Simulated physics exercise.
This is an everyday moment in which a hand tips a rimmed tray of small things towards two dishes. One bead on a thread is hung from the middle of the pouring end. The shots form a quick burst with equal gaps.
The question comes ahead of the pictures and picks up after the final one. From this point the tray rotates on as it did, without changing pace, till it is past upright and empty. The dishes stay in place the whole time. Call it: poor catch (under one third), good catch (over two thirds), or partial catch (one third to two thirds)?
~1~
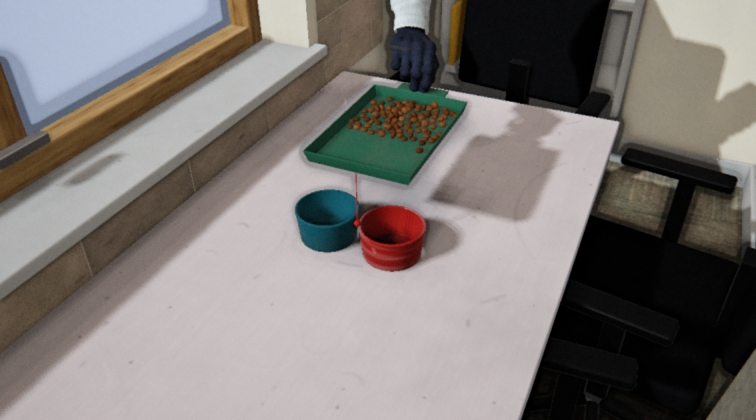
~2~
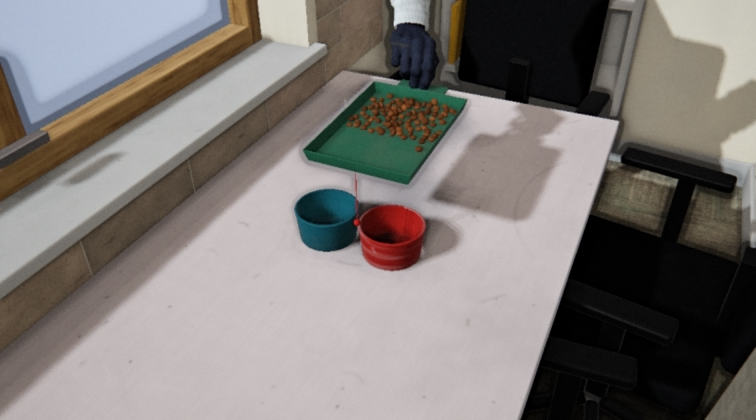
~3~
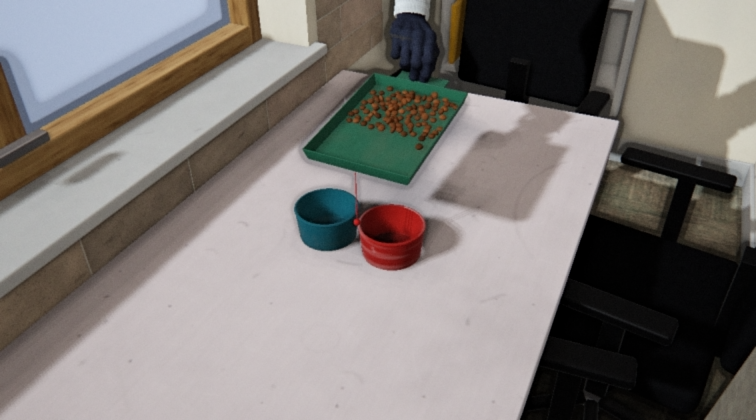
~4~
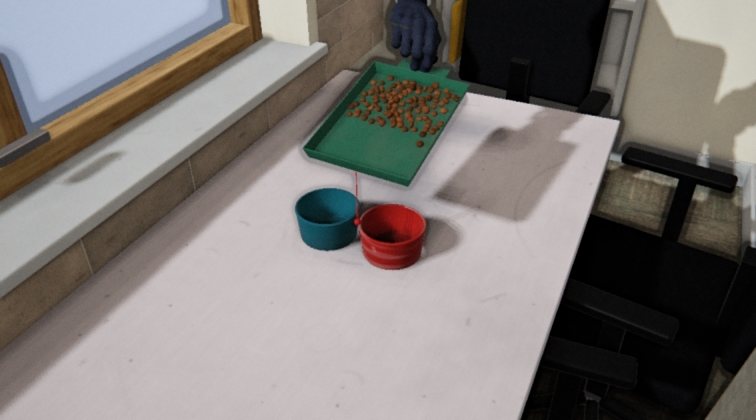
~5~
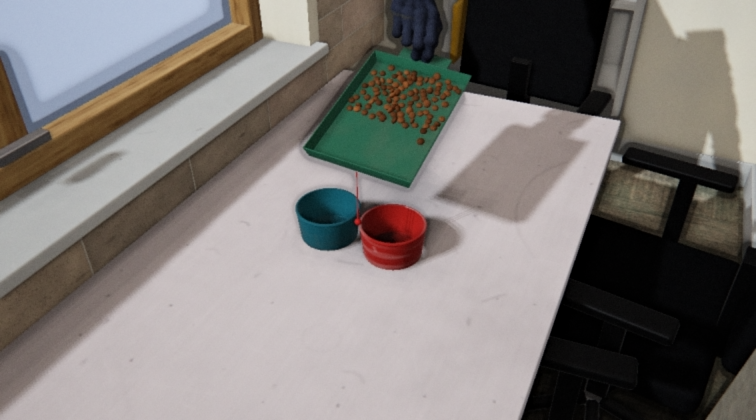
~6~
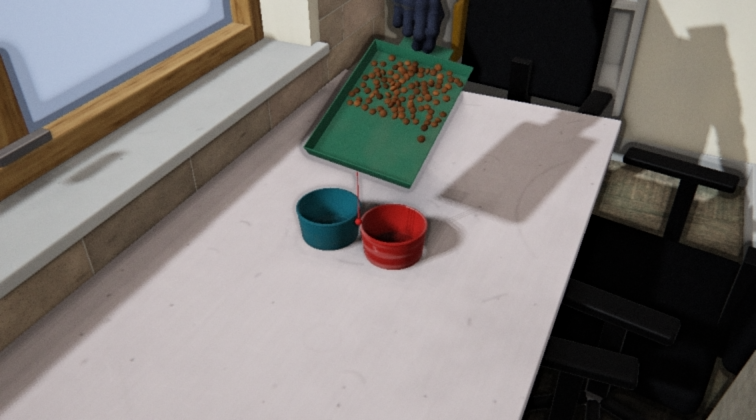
Poor catch.
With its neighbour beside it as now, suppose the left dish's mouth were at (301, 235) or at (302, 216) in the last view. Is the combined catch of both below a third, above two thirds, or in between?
Try one: Between a third and two thirds; try two: Under a third.
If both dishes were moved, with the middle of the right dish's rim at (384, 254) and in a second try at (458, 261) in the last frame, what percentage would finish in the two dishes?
Roughly 90 per cent, and 60 per cent.
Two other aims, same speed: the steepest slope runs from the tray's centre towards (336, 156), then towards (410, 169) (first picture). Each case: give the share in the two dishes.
Lab note: Try 1 = 30 %, try 2 = 30 %.
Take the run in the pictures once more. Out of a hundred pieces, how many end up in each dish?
The left dish keeps near 0 in a hundred, the right dish near 0 in a hundred.
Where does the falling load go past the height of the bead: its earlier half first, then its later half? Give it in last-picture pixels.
Early half (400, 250), late half (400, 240).
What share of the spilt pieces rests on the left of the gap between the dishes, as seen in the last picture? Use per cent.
Looks like close to 10 per cent of it.
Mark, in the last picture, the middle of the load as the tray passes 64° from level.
The middle of the pieces lands at roughly (398, 174).
Shortly afterwards, tray tipped steeply; all but a few on the tray; a little in the air.
Next, tray tipped past a quarter turn; a little on the tray; only a few in the right dish; the bulk outside both; a little in the air.
Some moments later, tray tipped past a quarter turn; only a few in the right dish; all but a few outside both.
In the end, tray tipped past a quarter turn; only a few in the right dish; none at all in the left dish; all but a few outside both.
